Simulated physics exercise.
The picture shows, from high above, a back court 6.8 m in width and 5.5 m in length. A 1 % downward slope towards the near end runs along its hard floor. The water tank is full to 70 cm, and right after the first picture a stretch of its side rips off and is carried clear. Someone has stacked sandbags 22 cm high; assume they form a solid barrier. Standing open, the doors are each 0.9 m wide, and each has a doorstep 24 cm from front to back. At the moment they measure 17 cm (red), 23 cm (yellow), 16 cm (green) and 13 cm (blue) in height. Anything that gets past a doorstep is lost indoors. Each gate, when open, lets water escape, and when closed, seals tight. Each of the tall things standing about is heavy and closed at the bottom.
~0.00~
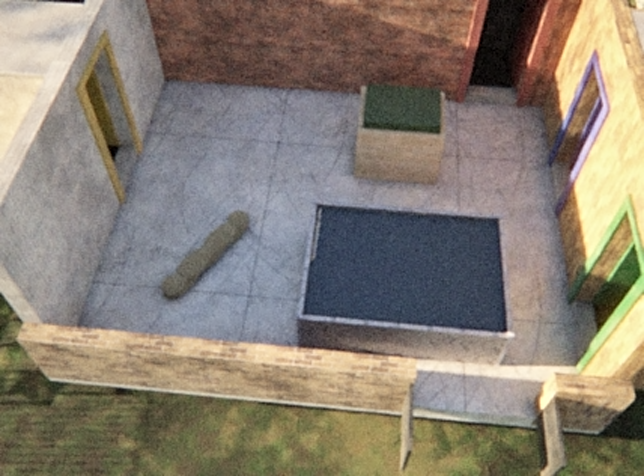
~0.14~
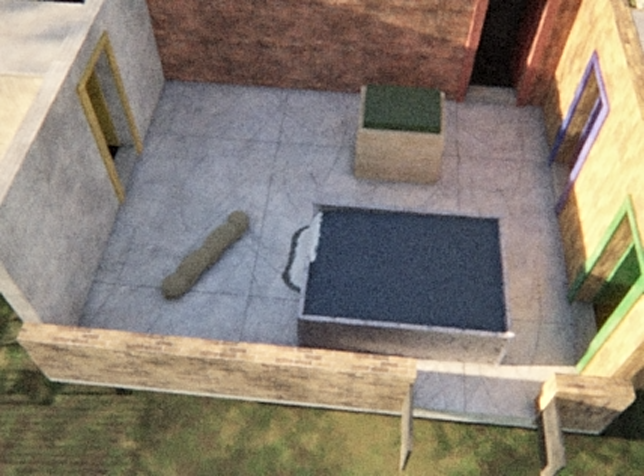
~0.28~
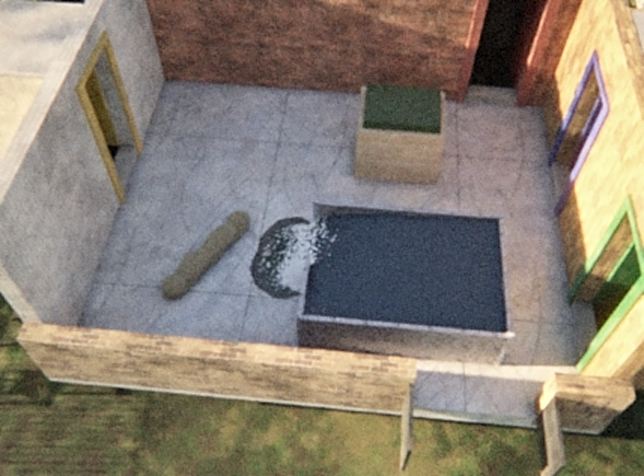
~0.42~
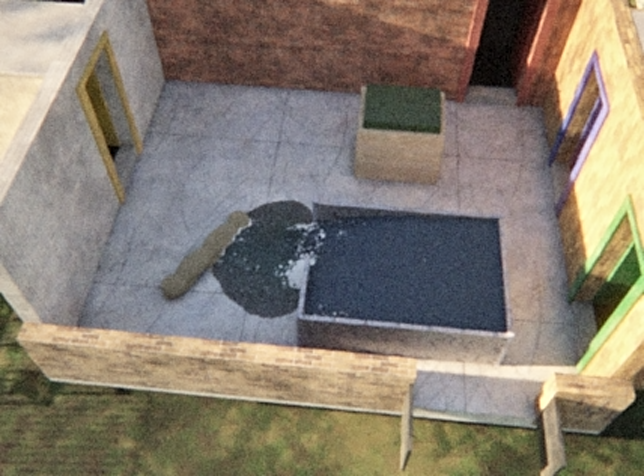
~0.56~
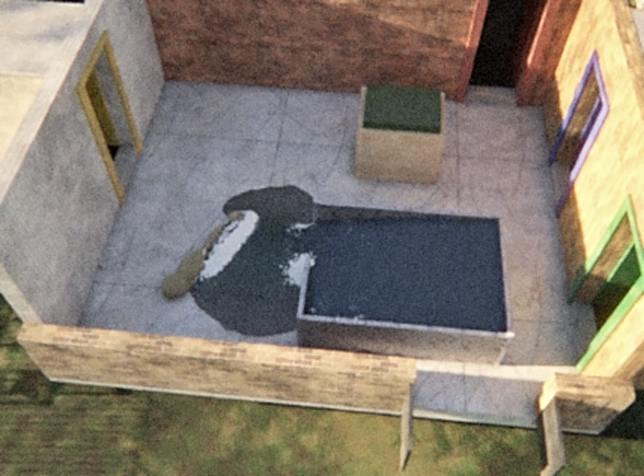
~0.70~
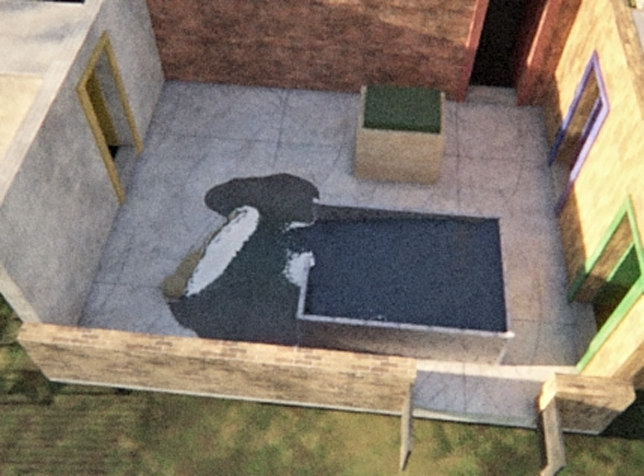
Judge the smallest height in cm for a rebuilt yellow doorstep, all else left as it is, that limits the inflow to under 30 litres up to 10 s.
Roughly 11.5 cm at the least.
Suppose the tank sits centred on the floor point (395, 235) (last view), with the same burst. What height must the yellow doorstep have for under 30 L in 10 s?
Minimum: Approx. 26 cm.
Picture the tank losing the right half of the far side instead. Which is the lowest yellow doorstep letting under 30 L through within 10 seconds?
About 9.5 centimetres.
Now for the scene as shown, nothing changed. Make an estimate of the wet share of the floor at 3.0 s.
50 %.
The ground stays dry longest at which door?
Last: Blue.
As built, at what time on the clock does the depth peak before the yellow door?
The depth peaks at about 6.5 seconds.
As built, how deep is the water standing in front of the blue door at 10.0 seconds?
Depth: Near 7.0 cm.
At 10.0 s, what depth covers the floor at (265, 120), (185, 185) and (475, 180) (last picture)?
Respectively 9 cm, 9 cm and 3 cm.
After 1.4 s water covers 30 % of the floor, deepest (46 cm) near (242, 236); it has not reached the yellow door.
After 3.0 s water covers 50 % of the floor, deepest (34 cm) near (242, 236); 13 cm at the yellow door, 0 litres in over its 23 cm doorstep.
After 10.0 s water covers 95 % of the floor, deepest (16 cm) near (67, 355); 10 cm at the yellow door, 0 litres in over its 23 cm doorstep.
At the yellow door as built, the water arrived by 1.8 s and peaked near 17 cm at 6.6 s.
Run again over the same 10 s with other heights there, 44 litres in over 10.5 cm, 4 litres over 14.5 cm. The limit of 30 litres is kept from about 11.5 cm up.
